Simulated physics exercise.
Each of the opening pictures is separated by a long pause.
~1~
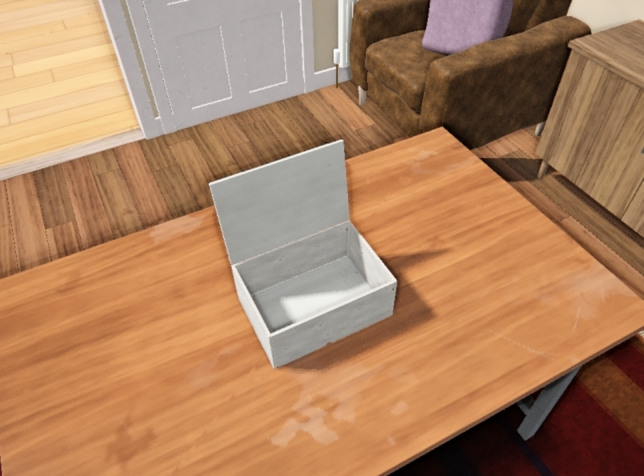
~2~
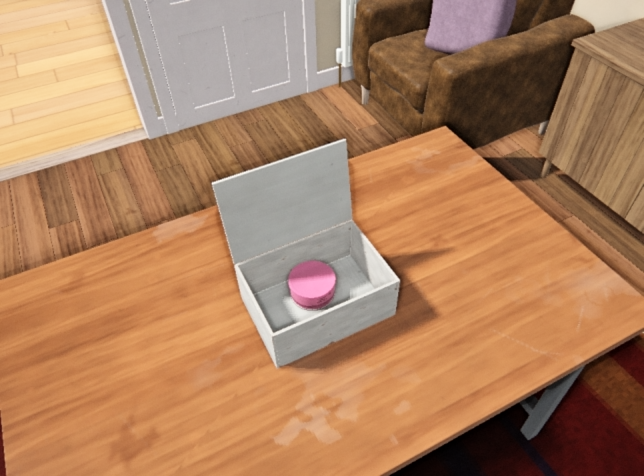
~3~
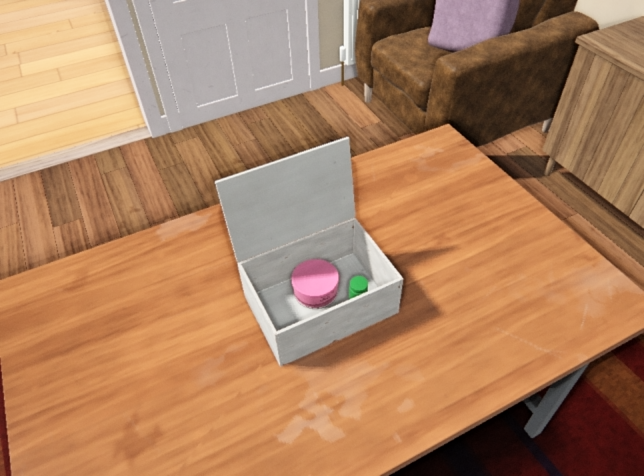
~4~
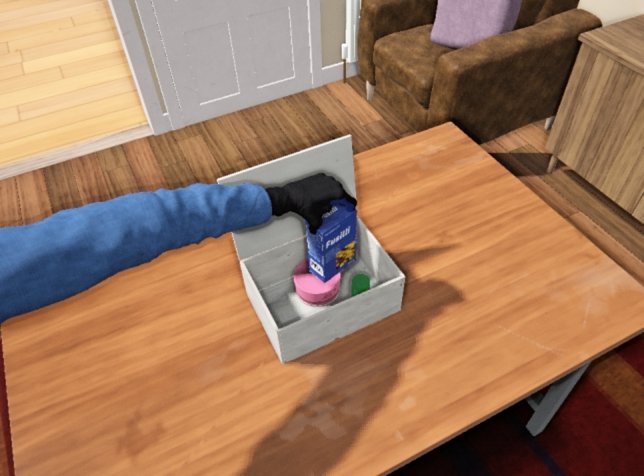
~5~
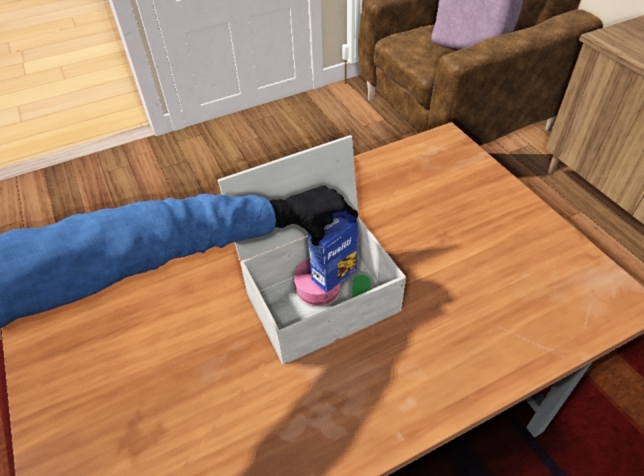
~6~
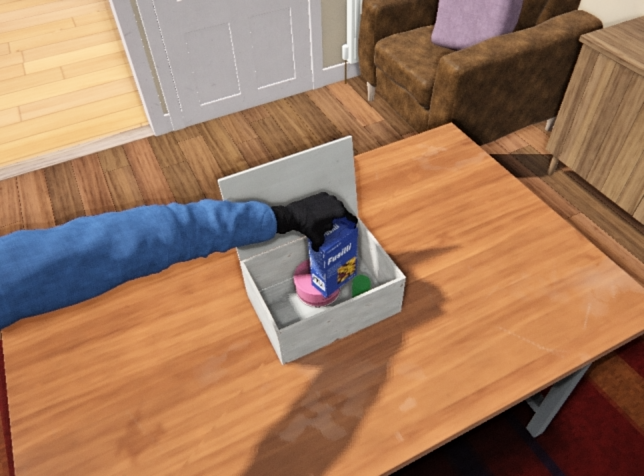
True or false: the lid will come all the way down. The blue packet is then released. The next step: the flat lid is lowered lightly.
False.
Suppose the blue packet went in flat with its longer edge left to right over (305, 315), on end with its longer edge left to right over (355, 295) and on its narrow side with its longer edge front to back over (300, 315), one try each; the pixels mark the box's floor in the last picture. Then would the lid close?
The first attempt ends with the lid lying shut, the second with it standing open, and the third with it lying shut.
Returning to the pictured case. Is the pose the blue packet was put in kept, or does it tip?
Simply put, it gets tilted.
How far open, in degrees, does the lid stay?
I'd put it at roughly 20°.
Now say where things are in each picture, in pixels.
In the first picture, the last thing is not in view yet.
In the second picture, the last thing is not in view yet; pink tub (312, 286).
In the third picture, the last thing is not in view yet; pink tub (315, 284).
In the fourth picture, on its way; blue packet (332, 242); pink tub (317, 282).
In the fifth picture, on its way; blue packet (334, 252); pink tub (318, 282).
In the sixth picture, put in, still held; blue packet (334, 258).
Then, 1.20 s on from there, lid starting down.
Then, 1.60 s on from there, lid 57° above the rim.
Then, 2.00 s on from there, lid 39° above the rim; blue packet turned 19° from how it was put near (345, 263).
Then, 2.10 s on from there, lid 29° above the rim; blue packet turned 37° from how it was put near (355, 270); green shaker turned 11° from how it was put.
In the end, lid 21° above the rim; toppled in the box, blue packet; left askew, green shaker; pink tub unmoved. At the end, from the last picture's camera, blue packet near (361, 270).
